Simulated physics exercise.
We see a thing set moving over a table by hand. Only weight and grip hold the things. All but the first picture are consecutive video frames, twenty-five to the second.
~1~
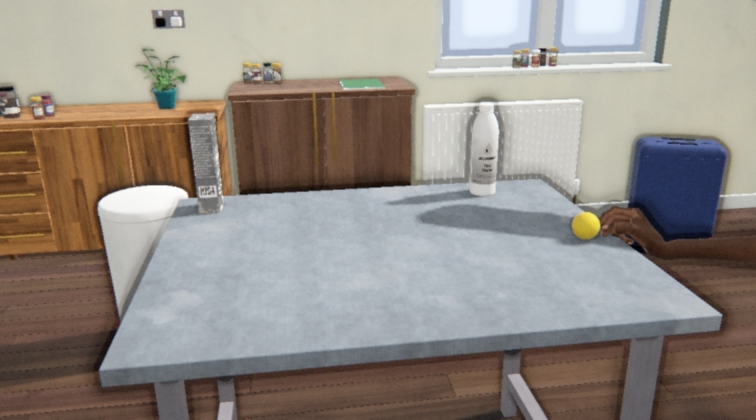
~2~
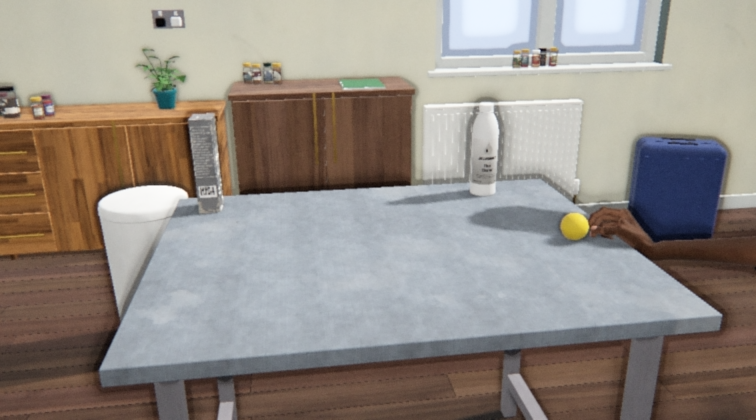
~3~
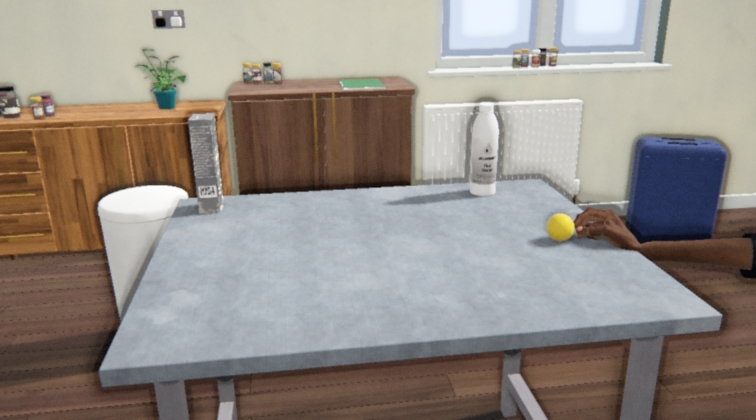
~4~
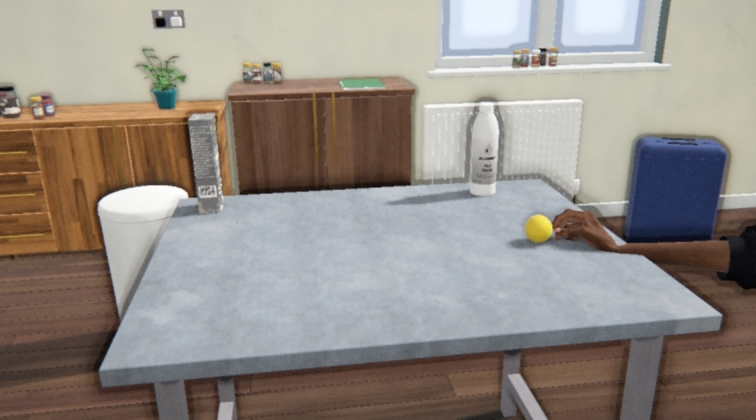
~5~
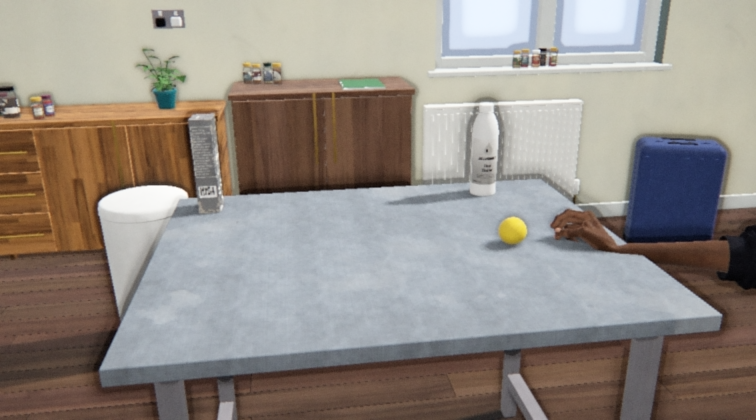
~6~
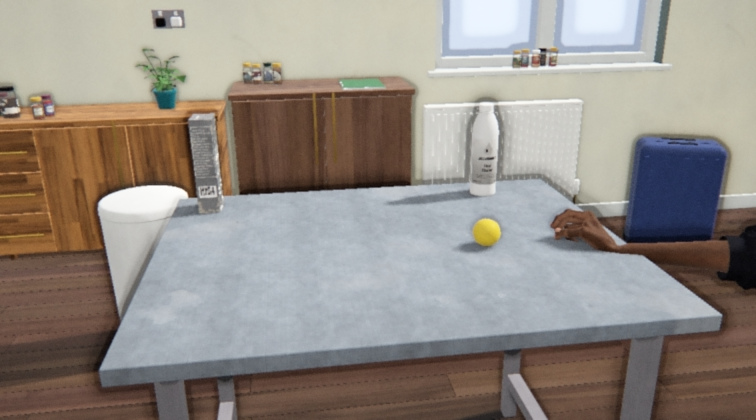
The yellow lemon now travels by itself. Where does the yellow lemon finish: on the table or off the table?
The yellow lemon drops to the floor.
Then, 0.20 s on from there, yellow lemon shifted well along near (357, 241).
Then, 0.50 s on from there, yellow lemon shifted well along near (161, 254).
Then, 0.70 s on from there, yellow lemon now off the table.
Then, 1.00 s on from there, things are still on the move.
In the end, off the table, yellow lemon.
